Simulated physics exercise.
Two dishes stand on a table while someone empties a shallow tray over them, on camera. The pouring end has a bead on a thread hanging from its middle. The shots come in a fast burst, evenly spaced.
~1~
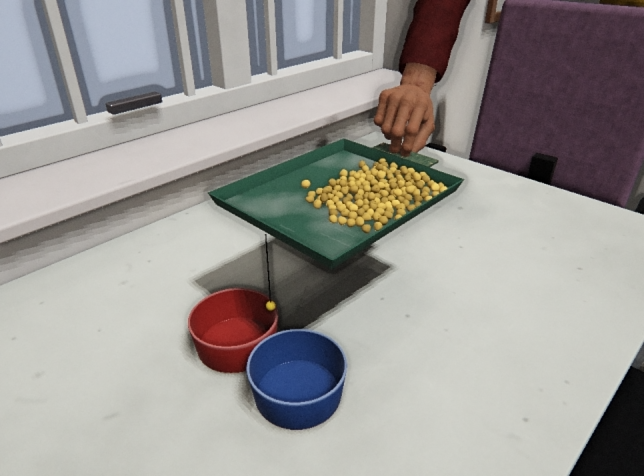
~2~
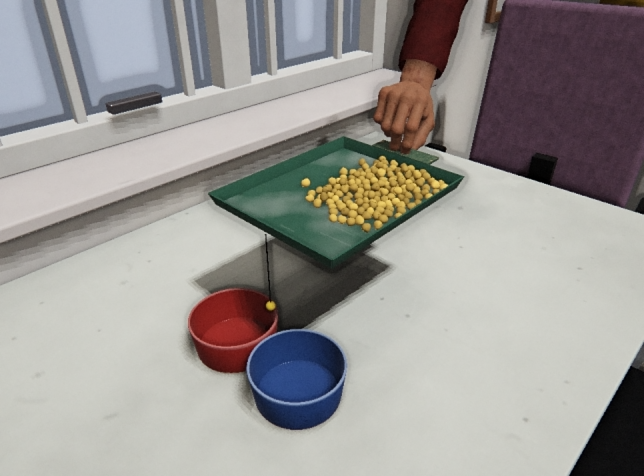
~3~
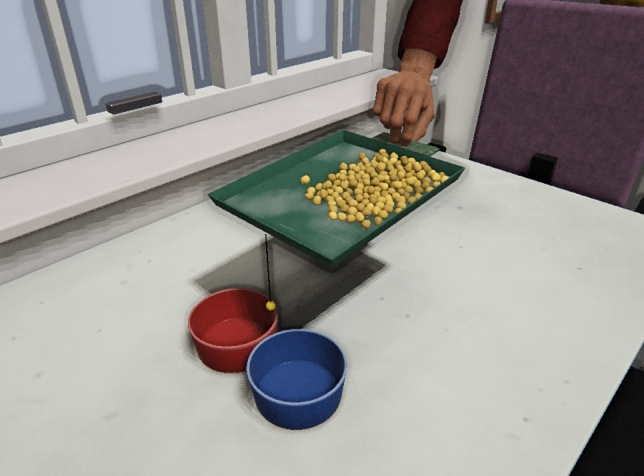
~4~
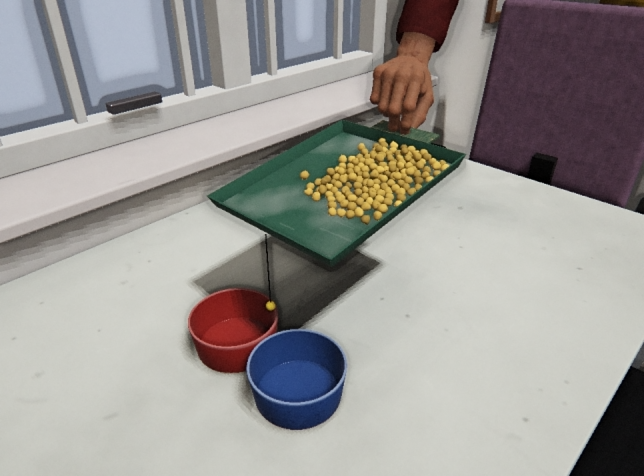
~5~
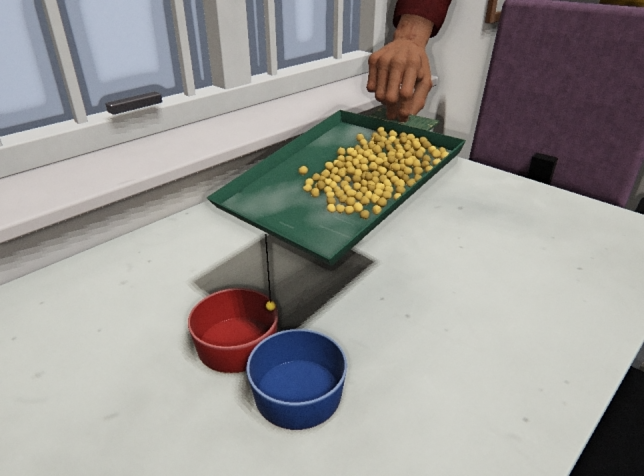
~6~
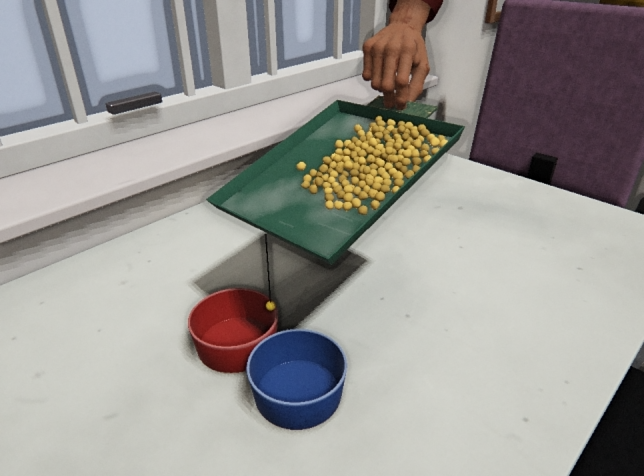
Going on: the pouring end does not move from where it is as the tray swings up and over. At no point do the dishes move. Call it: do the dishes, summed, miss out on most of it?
No, most of it lands in them.
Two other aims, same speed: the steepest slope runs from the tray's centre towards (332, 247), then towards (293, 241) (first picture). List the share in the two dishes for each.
Shares: About 70 in a hundred, then about 90 in a hundred.
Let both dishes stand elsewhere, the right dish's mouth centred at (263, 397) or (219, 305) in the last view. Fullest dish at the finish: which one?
Placement one: The left-positioned dish. Placement two: The right-positioned dish.
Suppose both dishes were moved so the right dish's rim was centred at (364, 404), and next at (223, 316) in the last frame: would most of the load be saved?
The dishes end up with the lesser share in the first try and the greater share in the second.
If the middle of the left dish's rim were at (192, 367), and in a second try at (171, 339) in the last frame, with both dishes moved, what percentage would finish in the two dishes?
10, then 20 %.
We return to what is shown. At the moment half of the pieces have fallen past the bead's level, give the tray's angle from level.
It's turned some 100 degrees by then.
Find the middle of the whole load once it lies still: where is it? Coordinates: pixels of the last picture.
I'd mark it at roughly (226, 342).
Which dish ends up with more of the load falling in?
That would be the leftward one.
Just after the last frame, tray tipped steeply; the larger part on the tray; just a few in the right dish; just a few in the left dish; just a few outside both; about a tenth in the air.
A moment on, tray tipped right over; roughly a third on the tray; just a few in the right dish; roughly a quarter in the left dish; about a tenth outside both; roughly a quarter in the air.
Further on, tray tipped past a quarter turn; about a tenth in the right dish; roughly two thirds in the left dish; roughly a quarter outside both.
When it is over, tray tipped past a quarter turn; about a tenth in the right dish; roughly two thirds in the left dish; roughly a quarter outside both.
